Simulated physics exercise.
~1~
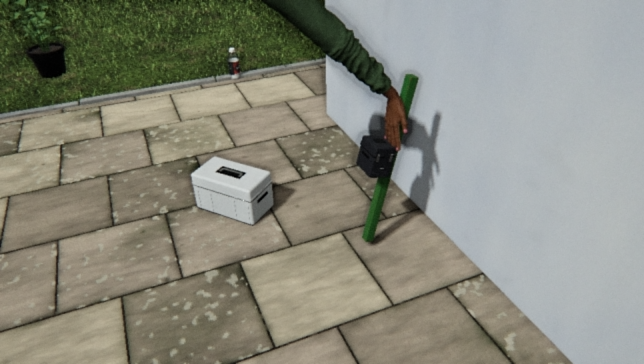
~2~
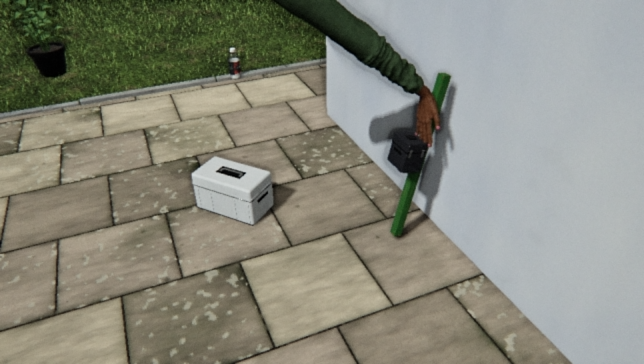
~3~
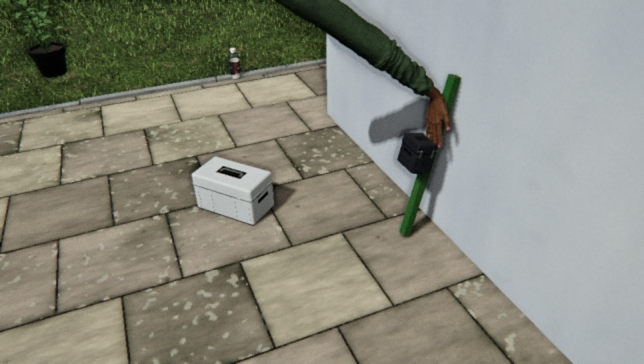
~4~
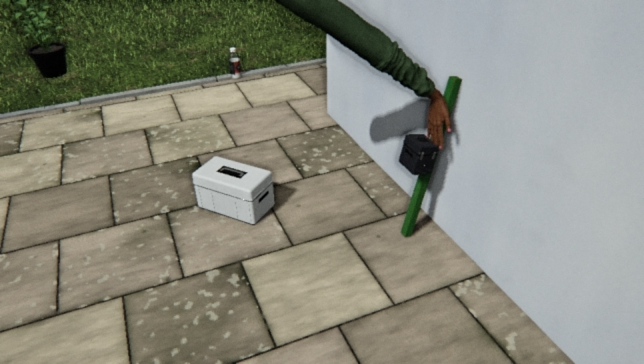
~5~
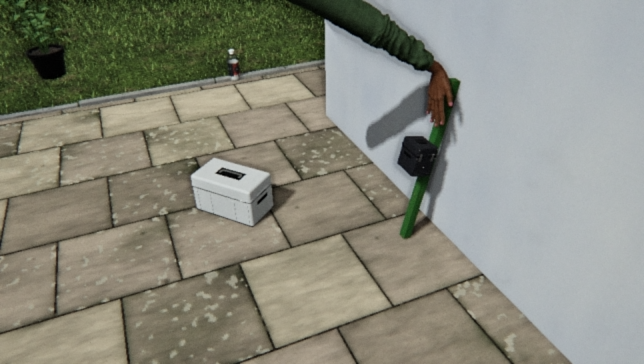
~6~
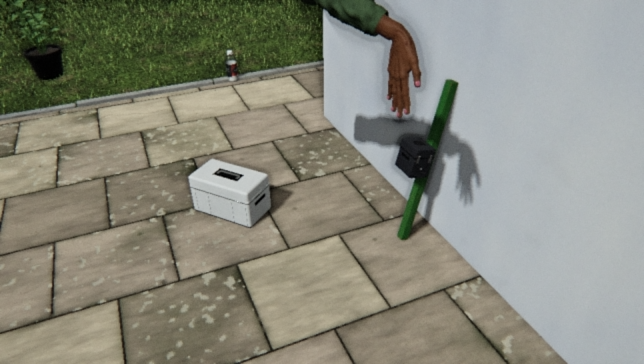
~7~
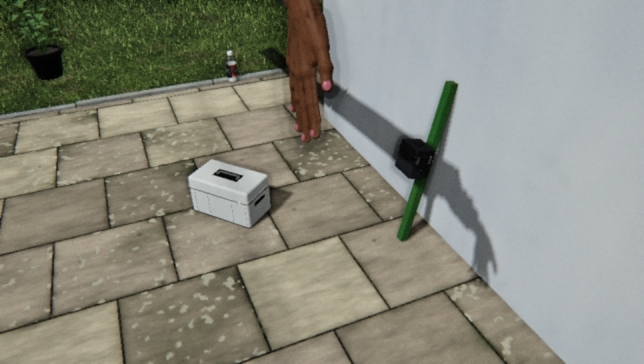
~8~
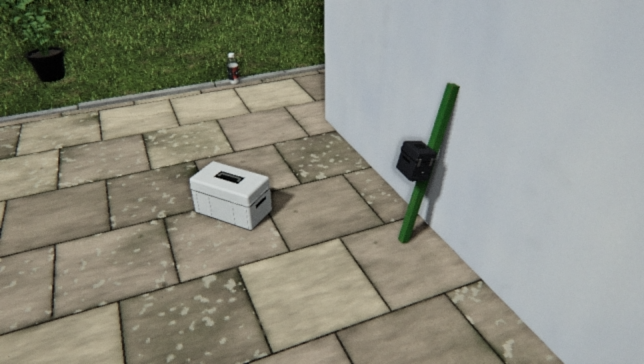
On a paved patio, a hand leans a green pole against the wall, releases it, and it stays.
